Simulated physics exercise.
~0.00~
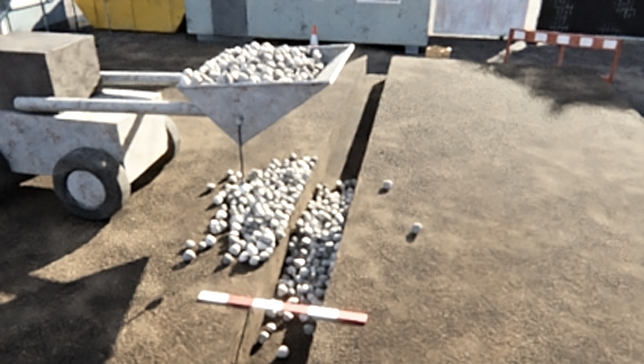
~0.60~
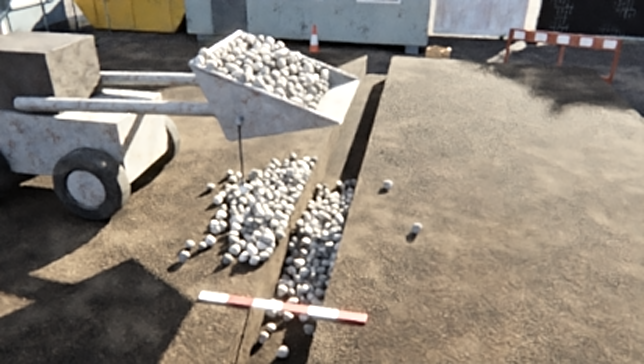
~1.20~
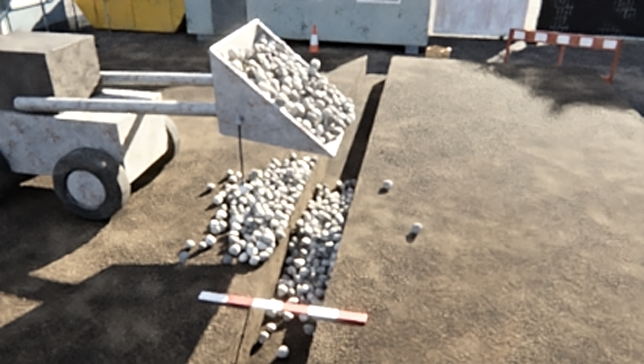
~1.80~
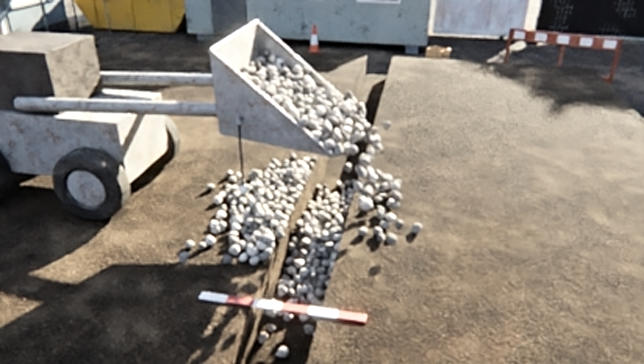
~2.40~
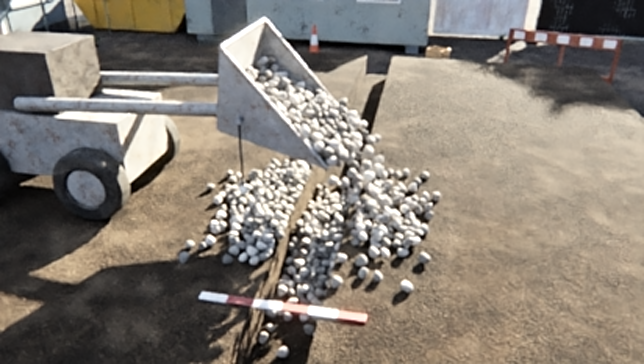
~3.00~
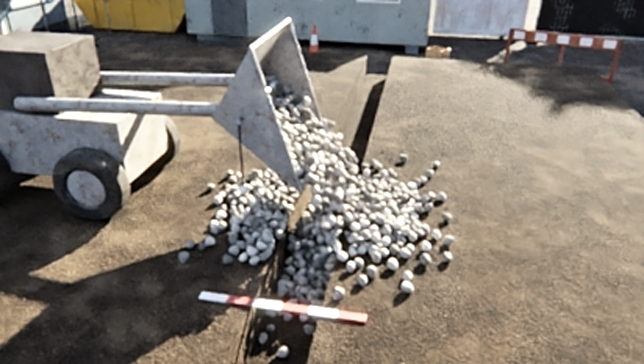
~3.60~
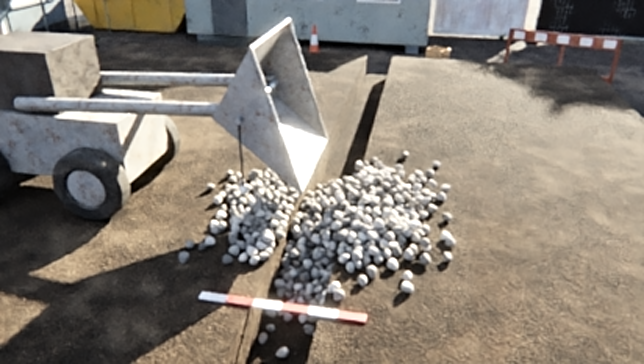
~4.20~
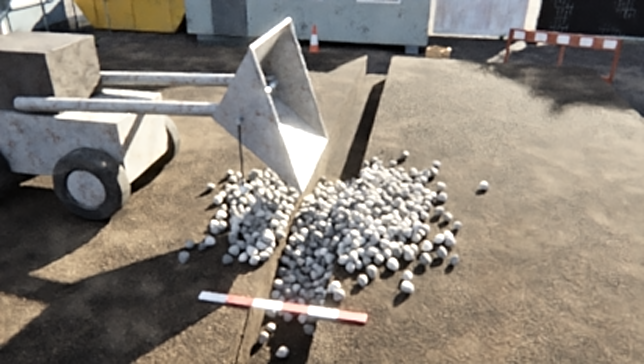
In a sunlit yard, a loader's bucket tips rightward, spilling pale round stones across a trench until it hangs empty above the heap.
